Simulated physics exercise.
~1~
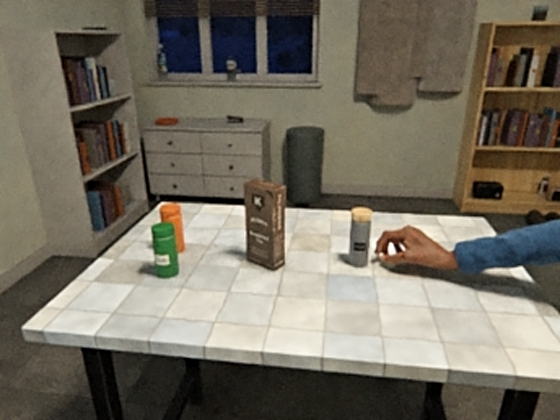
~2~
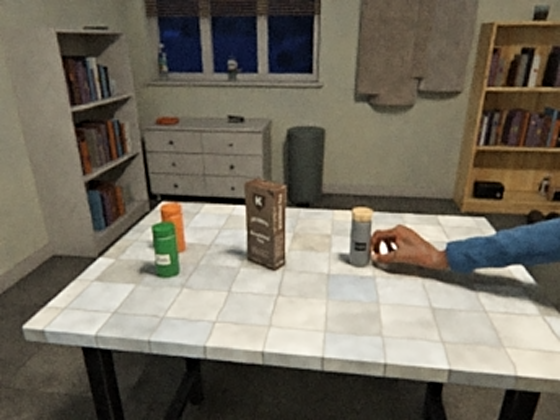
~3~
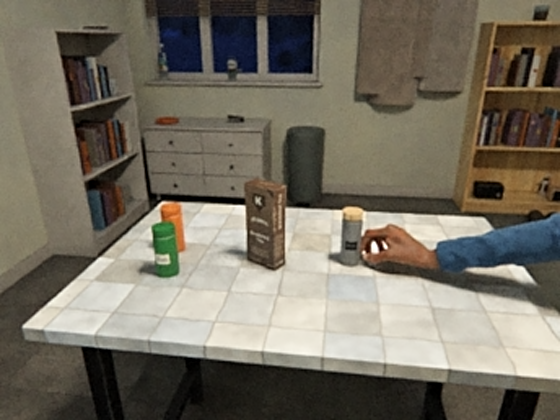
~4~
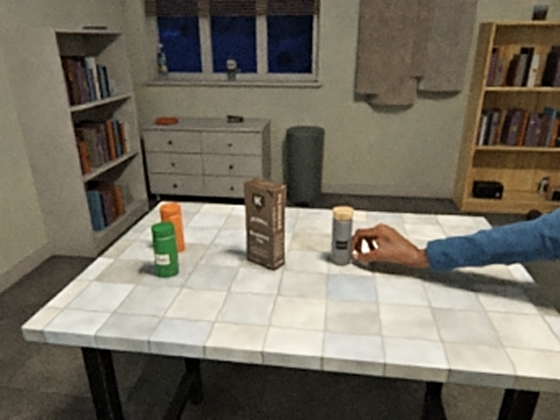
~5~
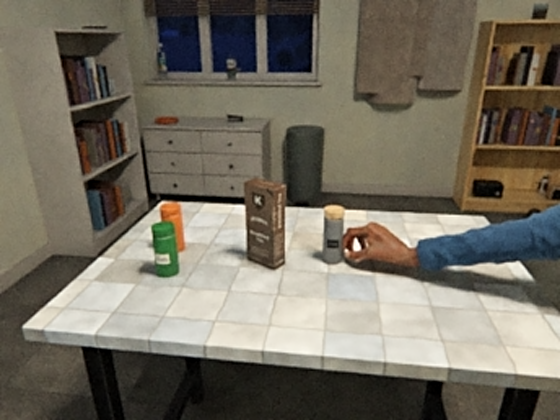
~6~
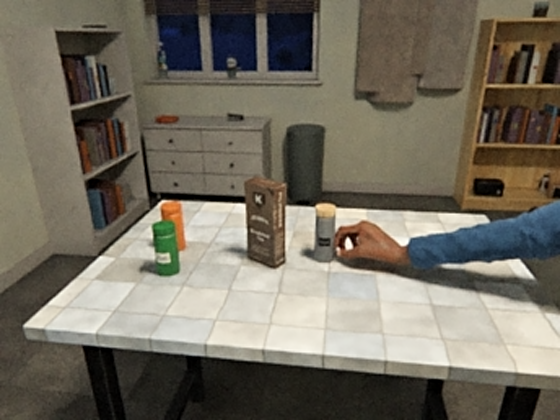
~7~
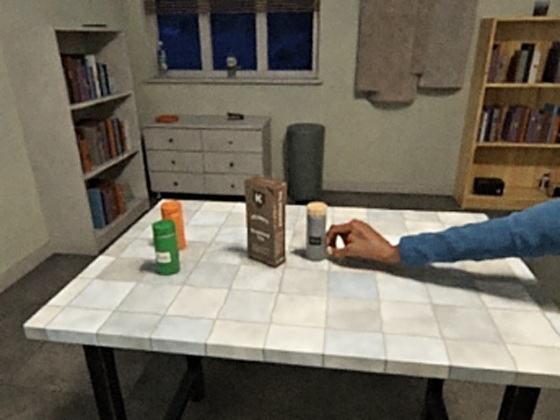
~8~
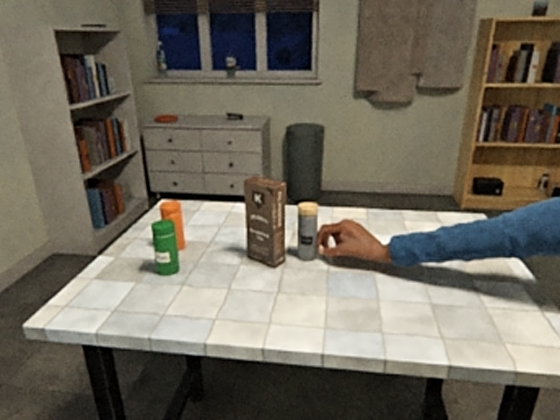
A hand in a blue sleeve slowly pushed a grey shaker leftward across a tiled table toward a tall brown packet, while an orange and a green shaker stayed put; it ended upright beside the packet, with the fingers still close to it.
